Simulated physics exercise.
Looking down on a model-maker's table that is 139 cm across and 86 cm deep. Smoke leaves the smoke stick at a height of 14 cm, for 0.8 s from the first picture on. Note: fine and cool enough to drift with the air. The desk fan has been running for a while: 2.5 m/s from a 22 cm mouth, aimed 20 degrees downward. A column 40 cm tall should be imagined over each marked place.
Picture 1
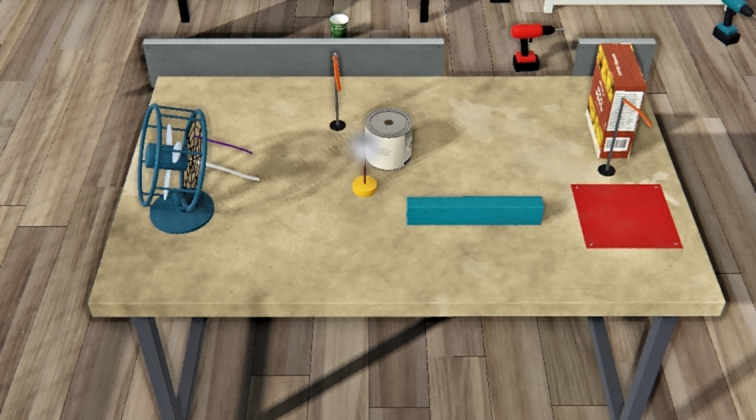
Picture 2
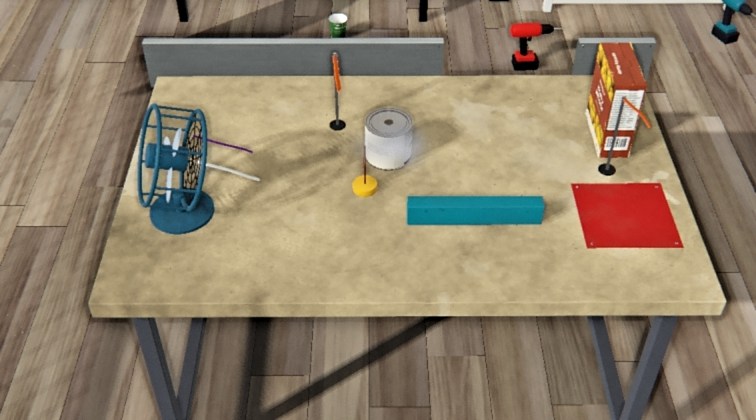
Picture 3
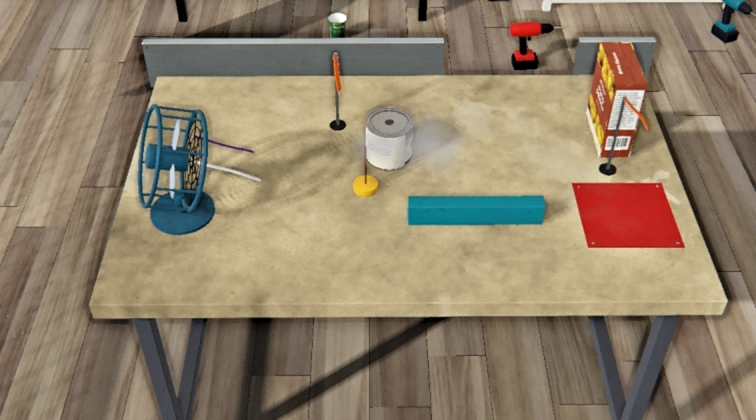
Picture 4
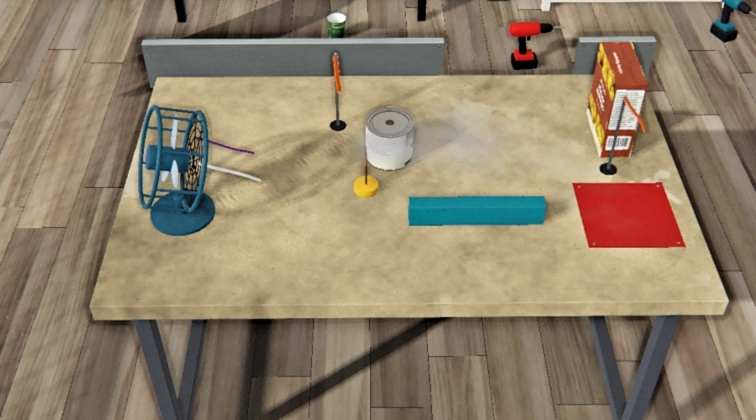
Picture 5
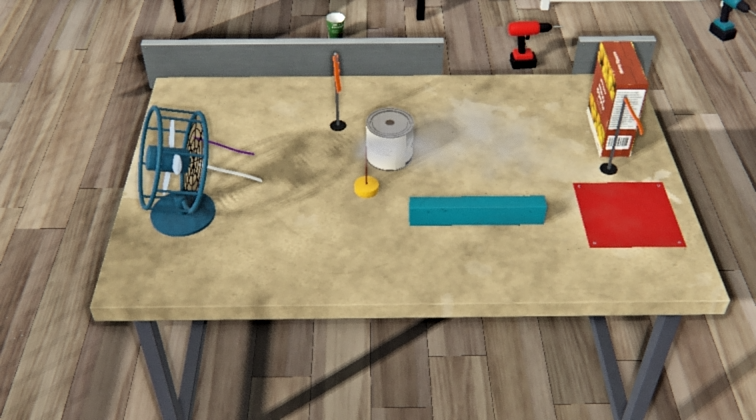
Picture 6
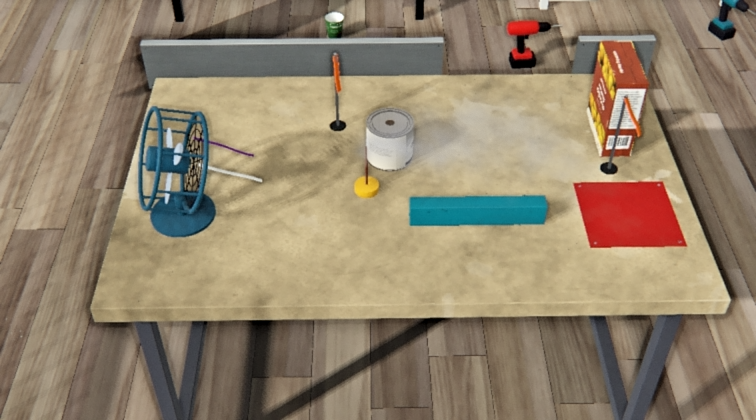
On a wooden workbench, a blue desk fan spinning at left as pale smoke drifts right past a tin and thins out.
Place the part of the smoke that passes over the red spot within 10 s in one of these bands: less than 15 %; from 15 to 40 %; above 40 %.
It is between 15 and 40 %.
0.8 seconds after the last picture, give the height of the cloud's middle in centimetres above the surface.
About 14 cm up.
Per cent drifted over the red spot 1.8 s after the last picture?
About 30 %.
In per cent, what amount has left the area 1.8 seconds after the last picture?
My guess is close to 70 %.
Then, 0.8 s after the last picture we count, 20 % has passed over the red spot, with 84 % still about or yet to come, and the middle of the rest is near (617, 112).
Then, 1.8 s after the last picture we count, 28 % has passed over the red spot, with 32 % still about or yet to come.
Then, 3.8 s after the last picture we count, 29 % has passed over the red spot, with 7 % still about or yet to come.
Then, 9.8 s after the last picture we count, 29 % has passed over the red spot, with 0 % still about or yet to come.
